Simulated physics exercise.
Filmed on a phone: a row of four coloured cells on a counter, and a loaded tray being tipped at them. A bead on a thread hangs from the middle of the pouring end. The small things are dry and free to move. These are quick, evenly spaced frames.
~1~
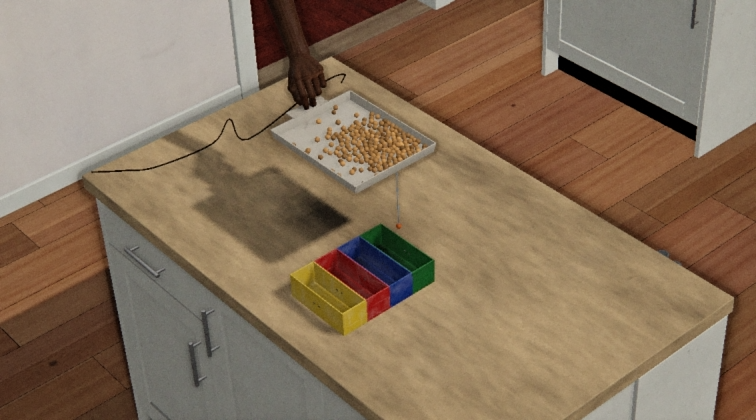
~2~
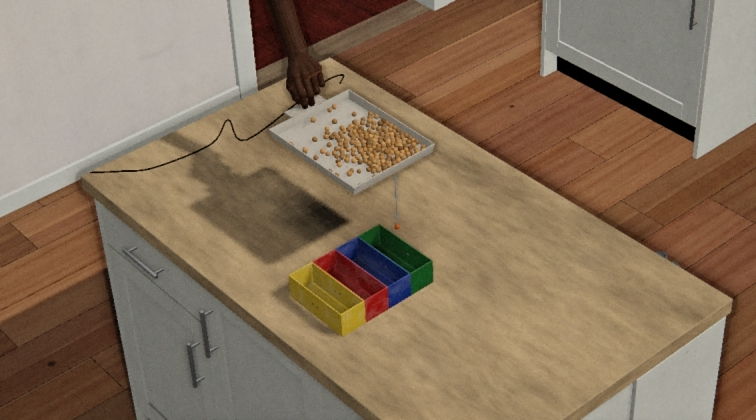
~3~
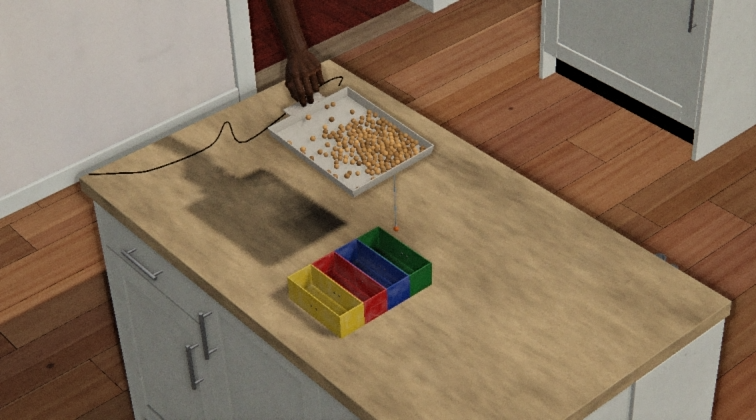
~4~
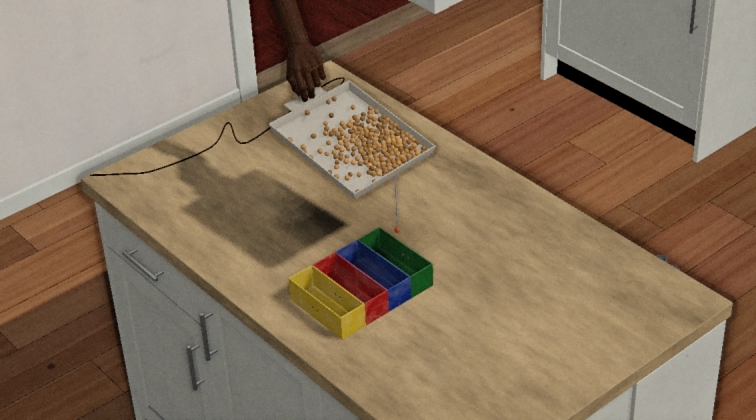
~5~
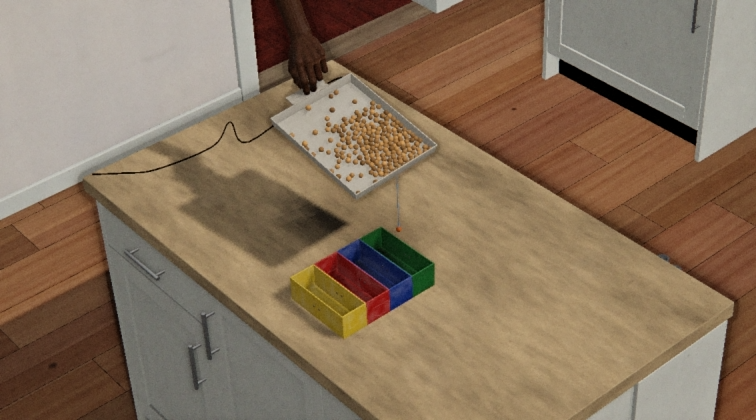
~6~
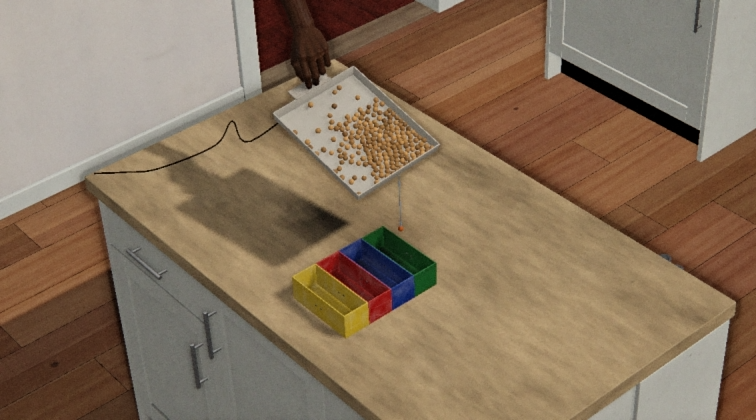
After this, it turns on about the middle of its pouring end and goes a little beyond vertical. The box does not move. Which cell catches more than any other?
Most goes to the blue cell.
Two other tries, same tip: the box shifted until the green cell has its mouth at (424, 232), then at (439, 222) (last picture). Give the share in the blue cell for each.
First some 10, then 0 per cent.
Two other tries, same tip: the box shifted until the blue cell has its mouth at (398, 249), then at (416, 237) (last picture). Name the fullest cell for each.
The first try: The red cell. The second: The yellow cell.
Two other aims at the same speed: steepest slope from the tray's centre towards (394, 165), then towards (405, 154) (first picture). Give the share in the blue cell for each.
First some 10, then 0 per cent.
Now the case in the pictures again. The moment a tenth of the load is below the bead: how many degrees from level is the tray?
Around 70° of tilt.
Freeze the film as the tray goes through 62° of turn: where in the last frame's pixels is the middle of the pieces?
At about (378, 173).
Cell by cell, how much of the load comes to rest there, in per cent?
About: Yellow cell 0, red cell 10, blue cell 60, green cell 20 per cent.
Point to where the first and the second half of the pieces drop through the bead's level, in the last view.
Early half (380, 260), late half (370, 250).
Soon after the last picture, tray tipped steeply; nearly all on the tray; a stray few in the blue cell; a stray few in the red cell; a small part falling or outside the box.
A little later, tray tipped past a quarter turn; a stray few on the tray; about half in the blue cell; about a quarter in the green cell; a small part in the red cell; a stray few in the yellow cell; a small part falling or outside the box.
Later still, tray tipped past a quarter turn; about two thirds in the blue cell; about a quarter in the green cell; a small part in the red cell; a stray few in the yellow cell; a small part falling or outside the box.
By the end, tray tipped past a quarter turn; about two thirds in the blue cell; about a quarter in the green cell; a small part in the red cell; a stray few in the yellow cell; a small part outside the box.
